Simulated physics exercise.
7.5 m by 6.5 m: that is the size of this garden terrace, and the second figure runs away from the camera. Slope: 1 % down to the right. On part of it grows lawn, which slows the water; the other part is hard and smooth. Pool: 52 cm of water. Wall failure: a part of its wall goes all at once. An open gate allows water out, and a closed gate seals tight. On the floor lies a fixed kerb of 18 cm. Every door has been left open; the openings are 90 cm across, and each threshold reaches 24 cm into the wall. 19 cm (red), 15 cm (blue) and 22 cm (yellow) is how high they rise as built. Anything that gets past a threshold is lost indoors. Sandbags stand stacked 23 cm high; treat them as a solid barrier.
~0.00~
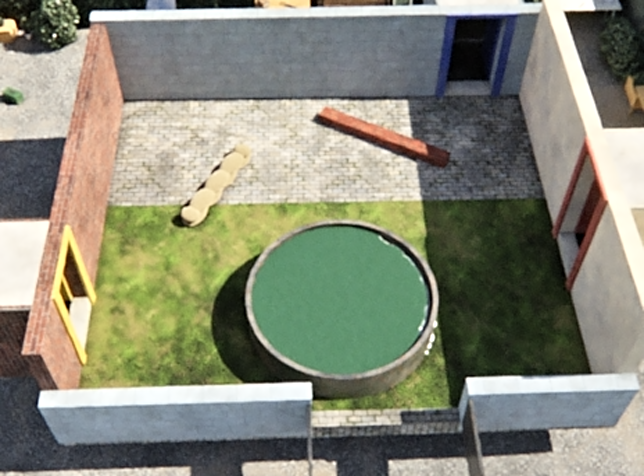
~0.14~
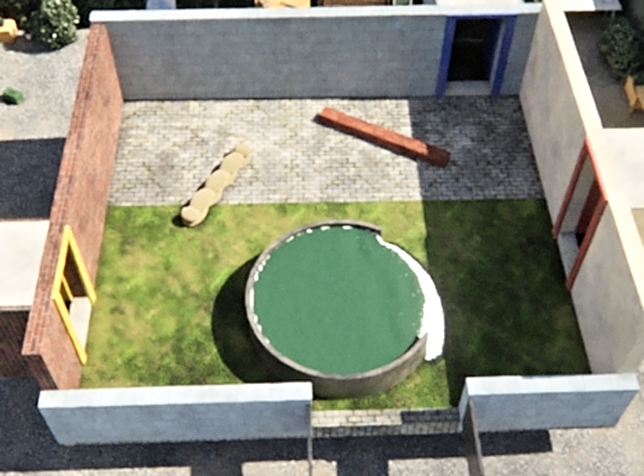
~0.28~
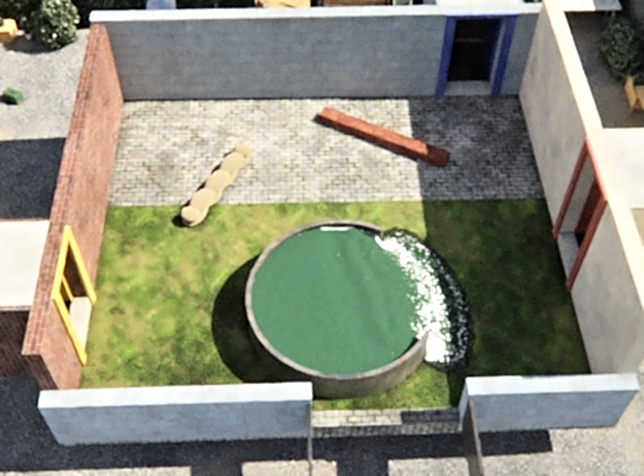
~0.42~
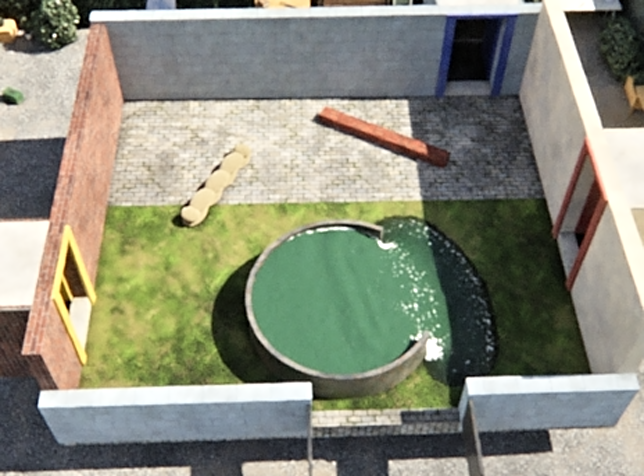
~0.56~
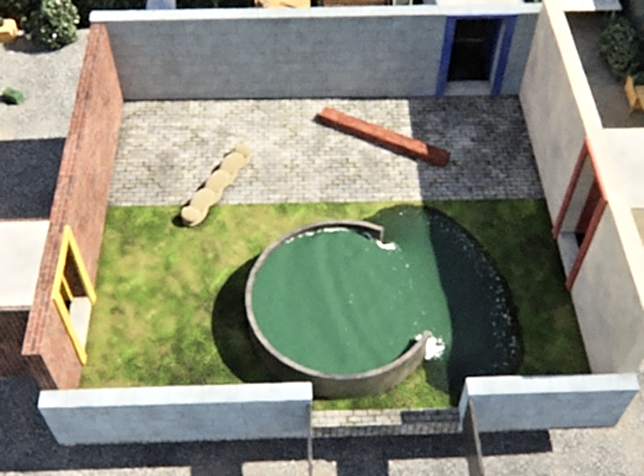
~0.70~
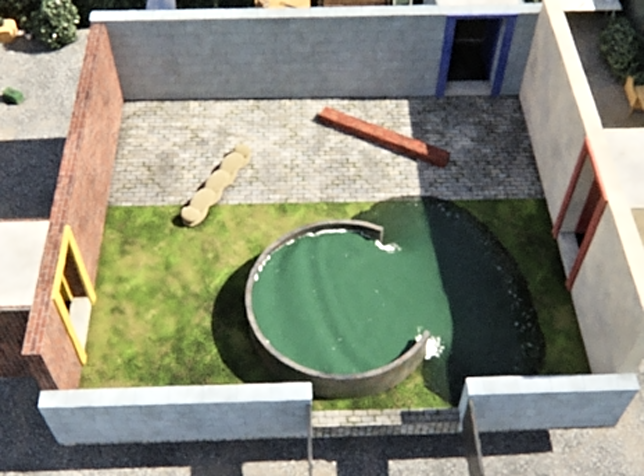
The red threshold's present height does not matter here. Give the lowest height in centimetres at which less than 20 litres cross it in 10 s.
About 23 cm.
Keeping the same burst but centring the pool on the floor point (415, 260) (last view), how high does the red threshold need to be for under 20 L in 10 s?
New minimum height: Approx. 33 cm.
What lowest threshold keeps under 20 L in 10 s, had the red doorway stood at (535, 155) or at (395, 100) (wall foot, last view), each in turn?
In turn: Roughly 11.0 cm, roughly 11.0 cm.
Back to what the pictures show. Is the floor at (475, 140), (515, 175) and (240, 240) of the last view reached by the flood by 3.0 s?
Point by point, the first is awash, the second awash and the third spared.
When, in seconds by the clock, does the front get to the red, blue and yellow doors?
Arrival times - red: 1.2 s; blue: 3.2 s; yellow: Not within the 10 s.
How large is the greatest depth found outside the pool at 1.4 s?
I'd estimate roughly 24 cm.
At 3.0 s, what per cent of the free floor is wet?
Near 35 per cent is wet.
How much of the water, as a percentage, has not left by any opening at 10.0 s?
Some 88 %.
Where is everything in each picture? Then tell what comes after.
In the first picture, still water, 52 cm deep, in the pool at (342, 297); the red door at (577, 222) is dry.
In the second picture, the gap is at (424, 289), the front 0.3 m out at (440, 356); the back of the pool holds 52 cm.
In the third picture, the gap is at (424, 290), the front 0.6 m out at (468, 351); the back of the pool holds 52 cm.
In the fourth picture, the gap is at (424, 290), the front 1.0 m out at (494, 344); the back of the pool holds 52 cm.
In the fifth picture, the gap is at (424, 291), the front 1.4 m out at (519, 347); the back of the pool holds 52 cm.
In the sixth picture, the gap is at (424, 291), the front 1.7 m out at (540, 353); the back of the pool holds 51 cm; the red door at (577, 222), 2.4 m from the gap, is still 0.8 m from the nearest water.
After 1.4 s water covers 25 % of the floor, deepest (24 cm) near (428, 292); 14 cm at the red door, 0 litres in over its 19 cm threshold.
After 3.0 s water covers 35 % of the floor, deepest (28 cm) near (593, 403); 26 cm at the red door, 40 litres in over its 19 cm threshold.
After 10.0 s water covers 75 % of the floor, deepest (16 cm) near (514, 95); 9 cm at the red door, 53 litres in over its 19 cm threshold.
At the red door as built, the water arrived by 1.3 s and peaked near 30 cm at 1.8 s.
Run again over the same 10 s with other heights there, 39 litres in over 20.5 cm, 4 litres over 27.5 cm. The limit of 20 litres is kept from about 23 cm up.
